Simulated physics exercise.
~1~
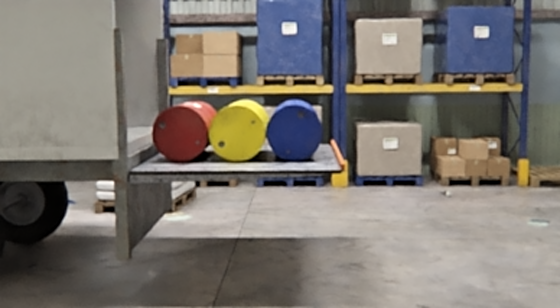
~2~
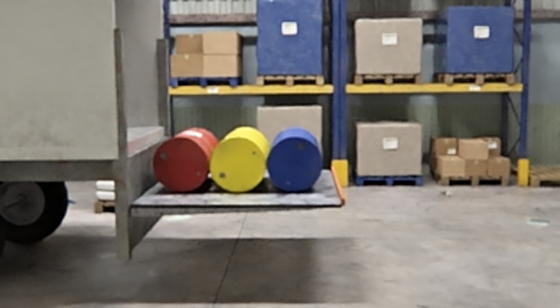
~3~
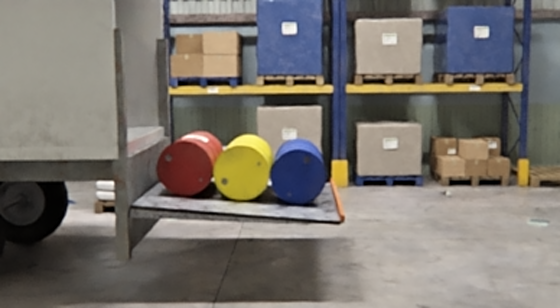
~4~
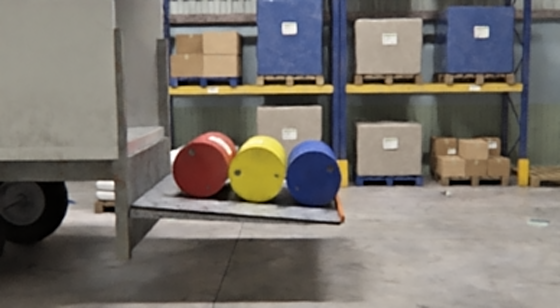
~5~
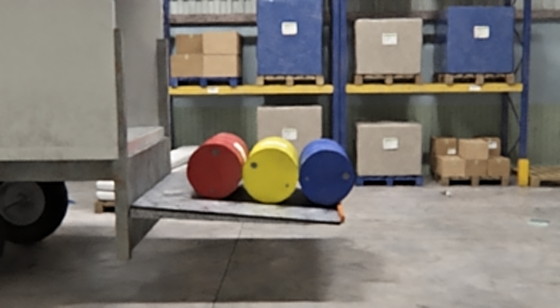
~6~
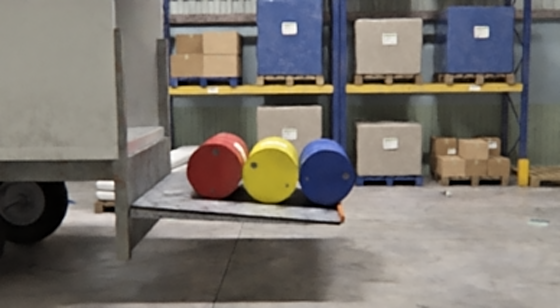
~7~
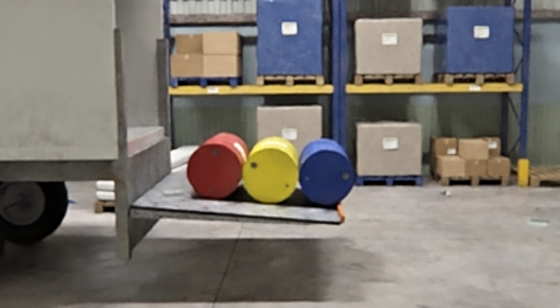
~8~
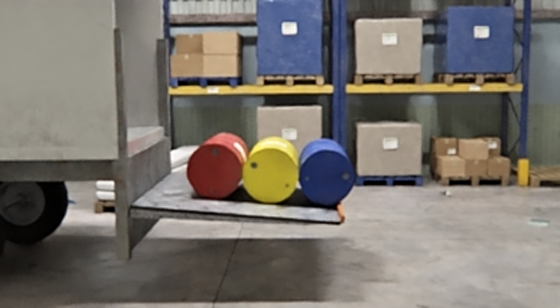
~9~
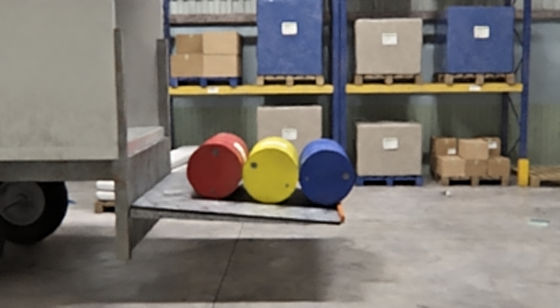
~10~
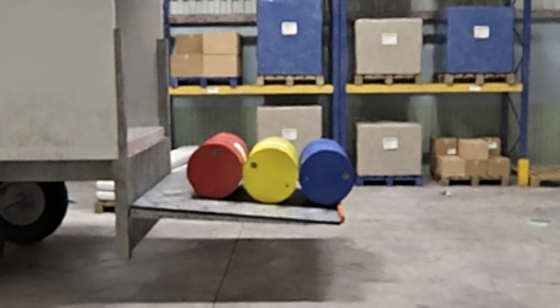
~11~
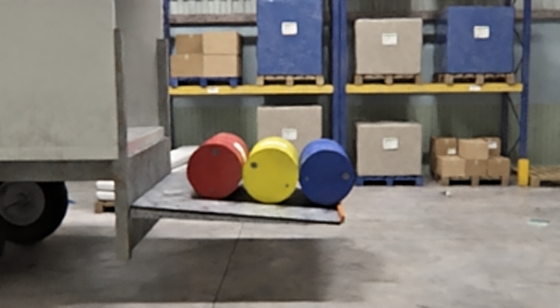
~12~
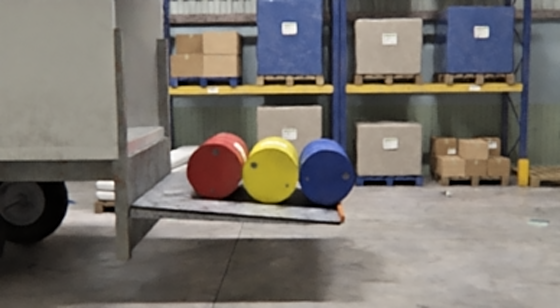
We see red, yellow and blue drums lying side by side on a lift platform behind a truck in a warehouse. The platform lowers and tilts down toward its outer edge, and the drums roll a little to the right, then come to rest together near the edge, all still aboard.
